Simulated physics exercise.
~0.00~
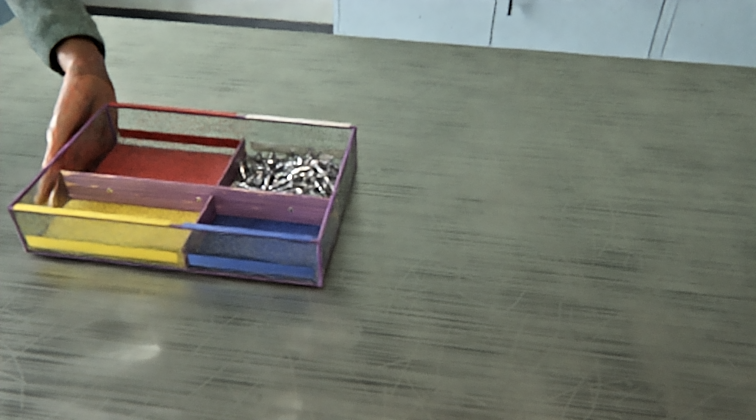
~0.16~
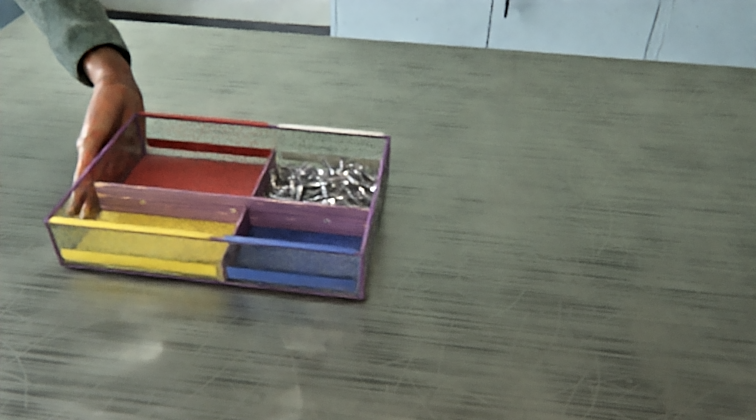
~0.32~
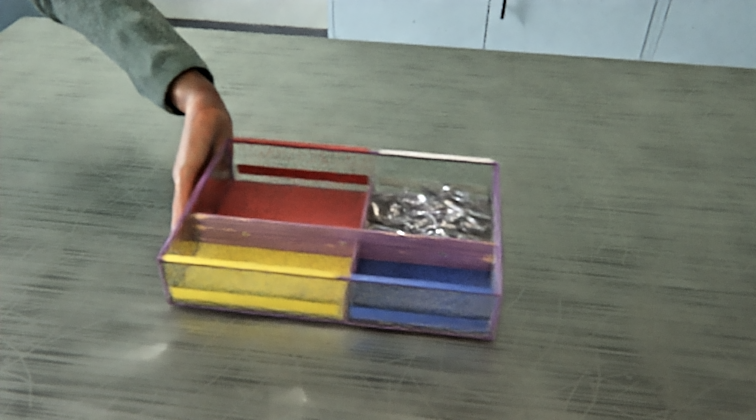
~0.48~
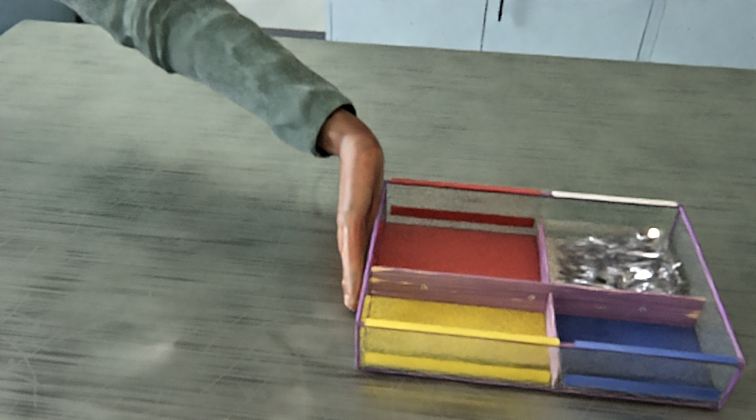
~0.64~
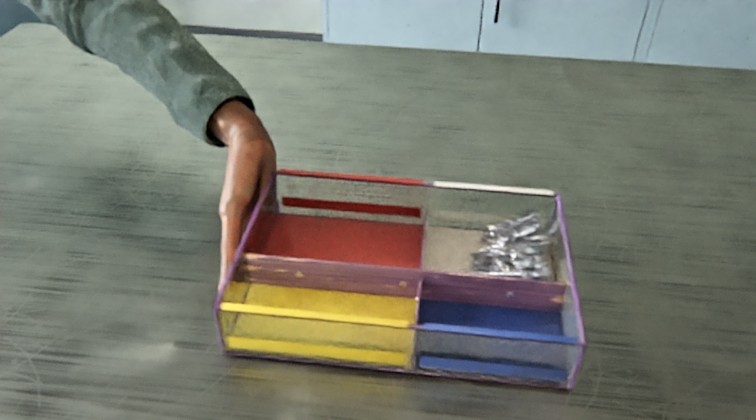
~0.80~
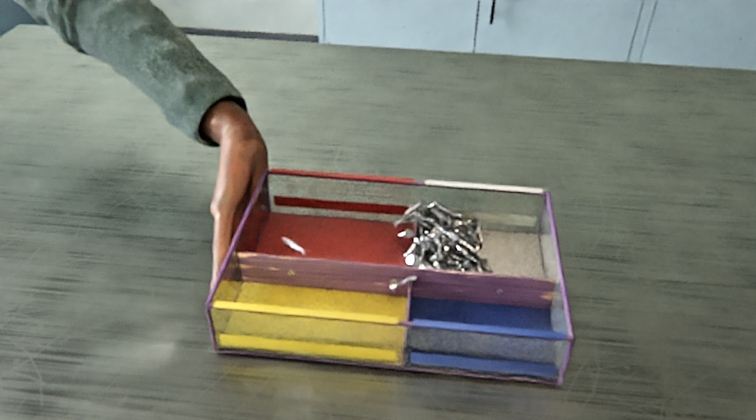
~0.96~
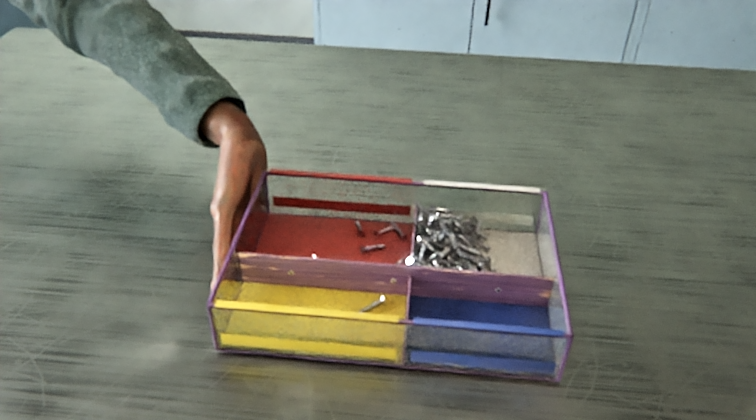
A heap of shiny steel screws fills the white back right section of a purple-edged mesh tray on a scratched grey tabletop, seen from slightly above with pale cabinets behind. The other sections are red at back left, yellow at front left and blue at front right. A hand in a grey-green sleeve grips the left side and slides the tray far to the right, then back left. The screws bunch rightward, then surge against the divider, and a few spill over. The tray rests with most screws still in white, several on red and one near yellow's back edge.
